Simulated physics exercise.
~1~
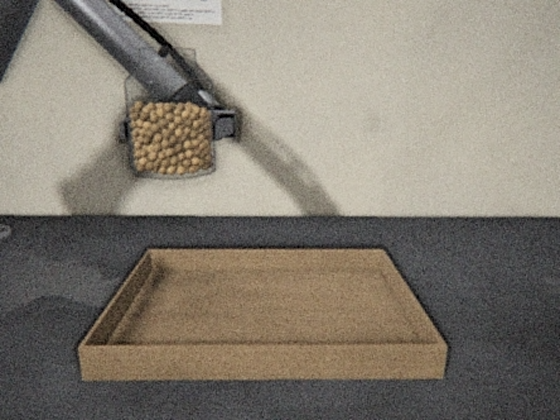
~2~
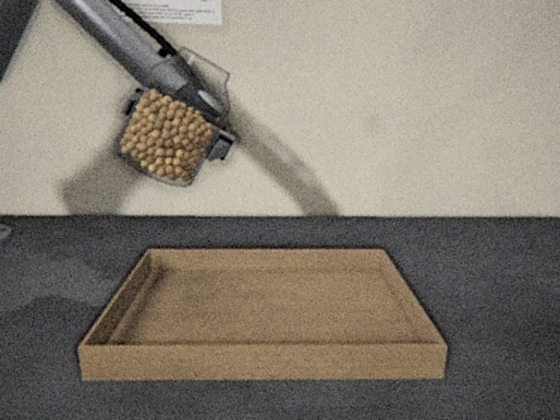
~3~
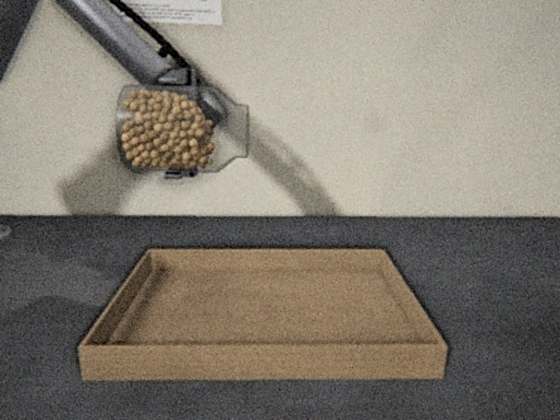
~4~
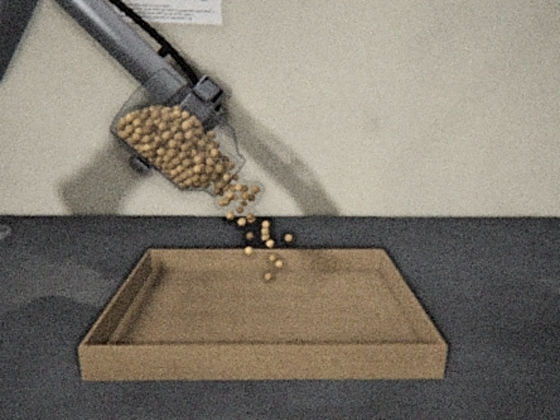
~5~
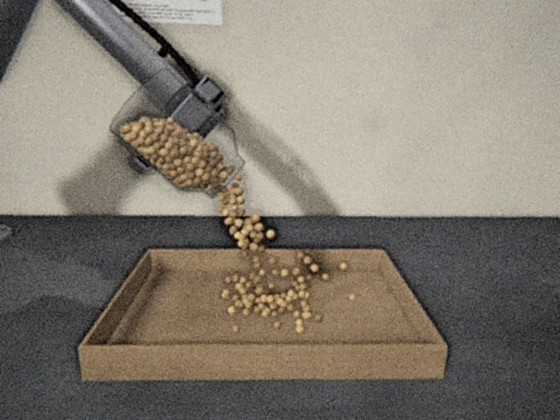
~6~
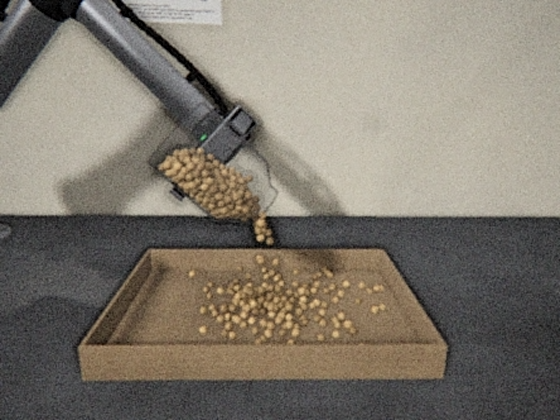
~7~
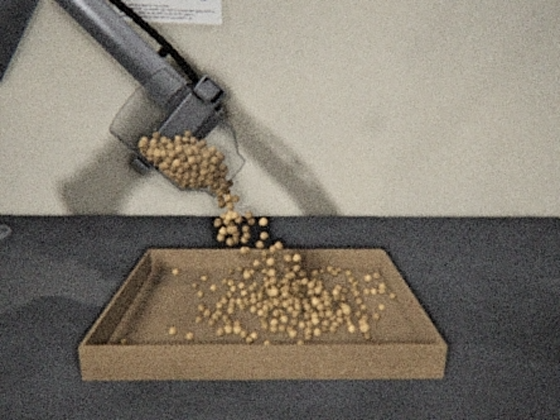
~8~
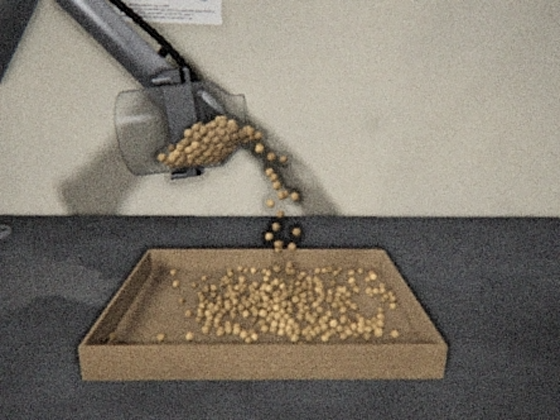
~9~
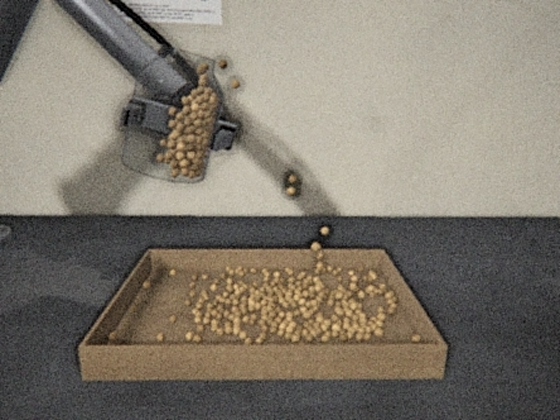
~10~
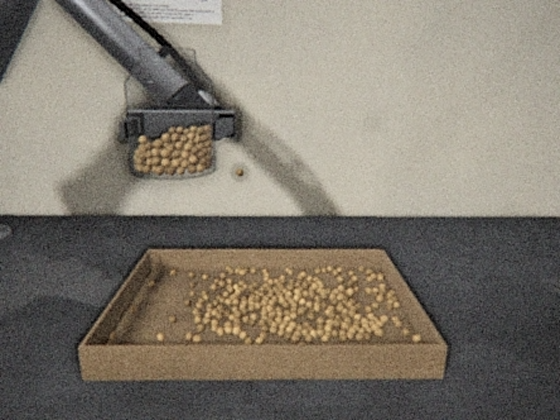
A robotic arm tipped a clear jar of chickpeas to the right over a shallow brown tray, pouring many of them out in a scattered layer, then turned the jar upright again with a good portion still inside.
